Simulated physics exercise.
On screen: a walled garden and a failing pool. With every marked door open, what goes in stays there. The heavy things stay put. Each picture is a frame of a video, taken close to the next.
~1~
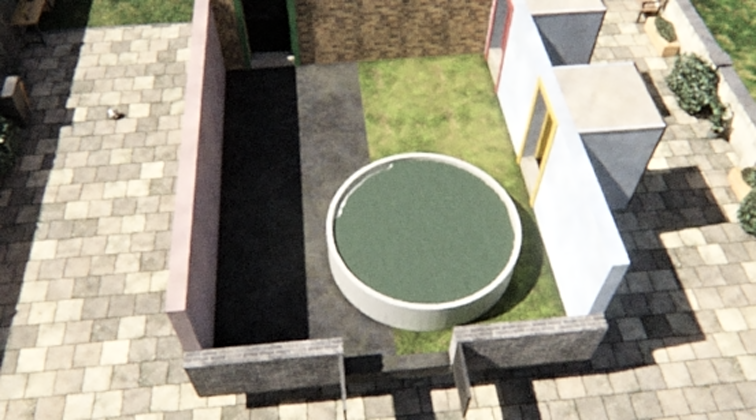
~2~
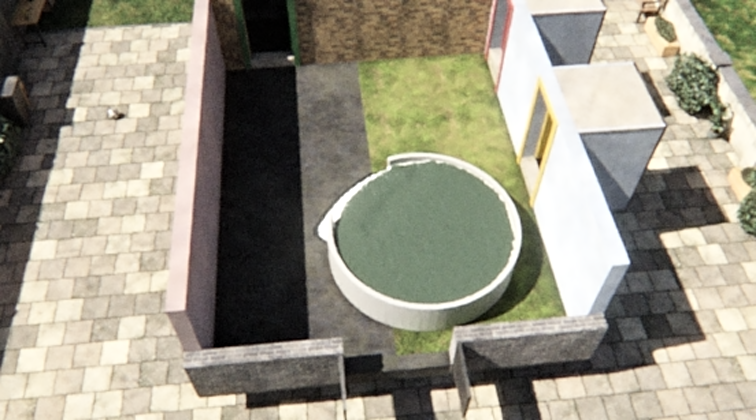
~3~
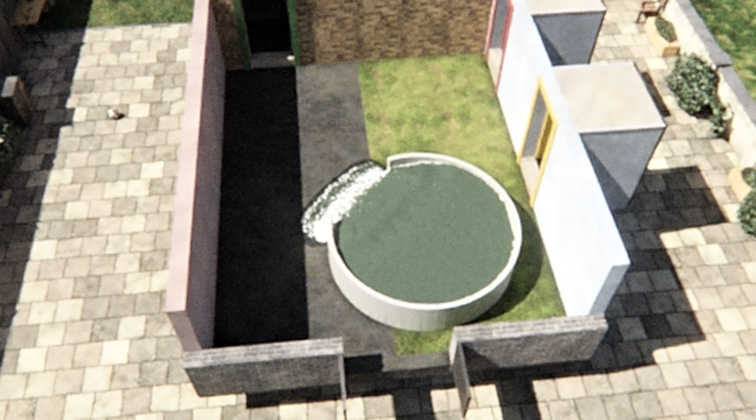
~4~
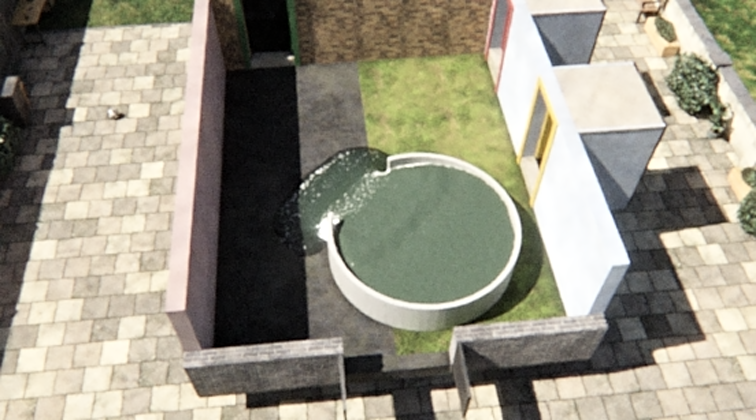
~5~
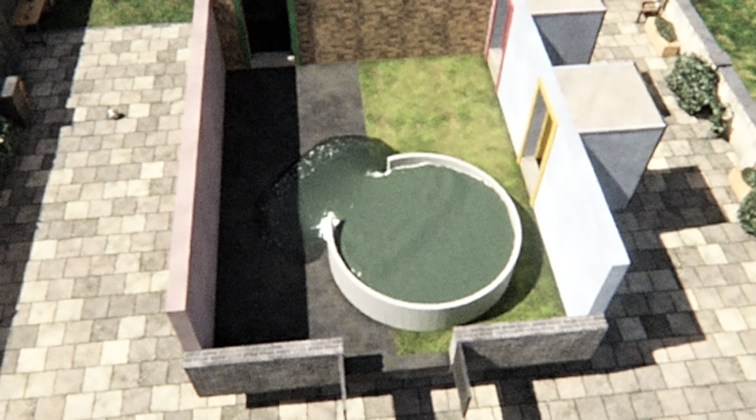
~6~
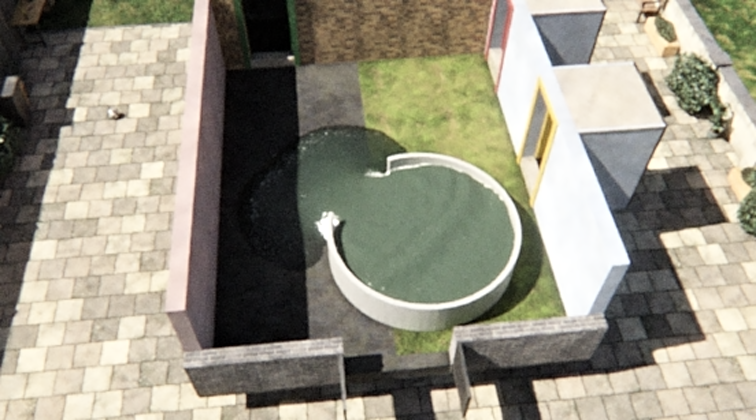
A round pool in a walled garden breaks open and water pours out across the dark ground.
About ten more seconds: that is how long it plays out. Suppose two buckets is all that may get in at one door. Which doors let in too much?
My prediction: The green door will allow in an excess; the yellow door will allow in no excess; the red door will allow in no excess.
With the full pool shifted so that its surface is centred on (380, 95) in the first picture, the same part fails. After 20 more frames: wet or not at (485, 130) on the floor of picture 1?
Untouched.
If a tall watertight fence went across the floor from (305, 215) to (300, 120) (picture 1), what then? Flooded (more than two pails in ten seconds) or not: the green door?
Well, the green door misses the limit, I'd say.
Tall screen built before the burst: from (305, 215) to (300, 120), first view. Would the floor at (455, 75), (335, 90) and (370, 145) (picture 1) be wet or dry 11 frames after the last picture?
Lab note - spot 1 parched, spot 2 inundated, spot 3 inundated.
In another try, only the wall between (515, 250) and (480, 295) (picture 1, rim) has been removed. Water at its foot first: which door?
It's the yellow one.
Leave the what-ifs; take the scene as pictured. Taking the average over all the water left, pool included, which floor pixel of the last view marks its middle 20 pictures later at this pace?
At about (342, 187).
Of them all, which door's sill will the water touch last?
The yellow one.
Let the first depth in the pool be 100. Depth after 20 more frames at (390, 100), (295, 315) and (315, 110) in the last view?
Around 2, 4 and 6 percent, in that order.
A moment on, water covers 35 % of the floor; the green door not reached, the yellow door not reached, the red door not reached.
Next, water covers 45 % of the floor; the green door wet at the sill, nothing in, the yellow door not reached, the red door not reached.
Then, water covers 60 % of the floor; the green door far over two buckets in, the yellow door not reached, the red door not reached.
Later, water covers 85 % of the floor; the green door far over two buckets in, the yellow door not reached, the red door wet at the sill, nothing in.
In the end, water covers 100 % of the floor; the green door far over two buckets in, the yellow door wet at the sill, nothing in, the red door wet at the sill, nothing in.
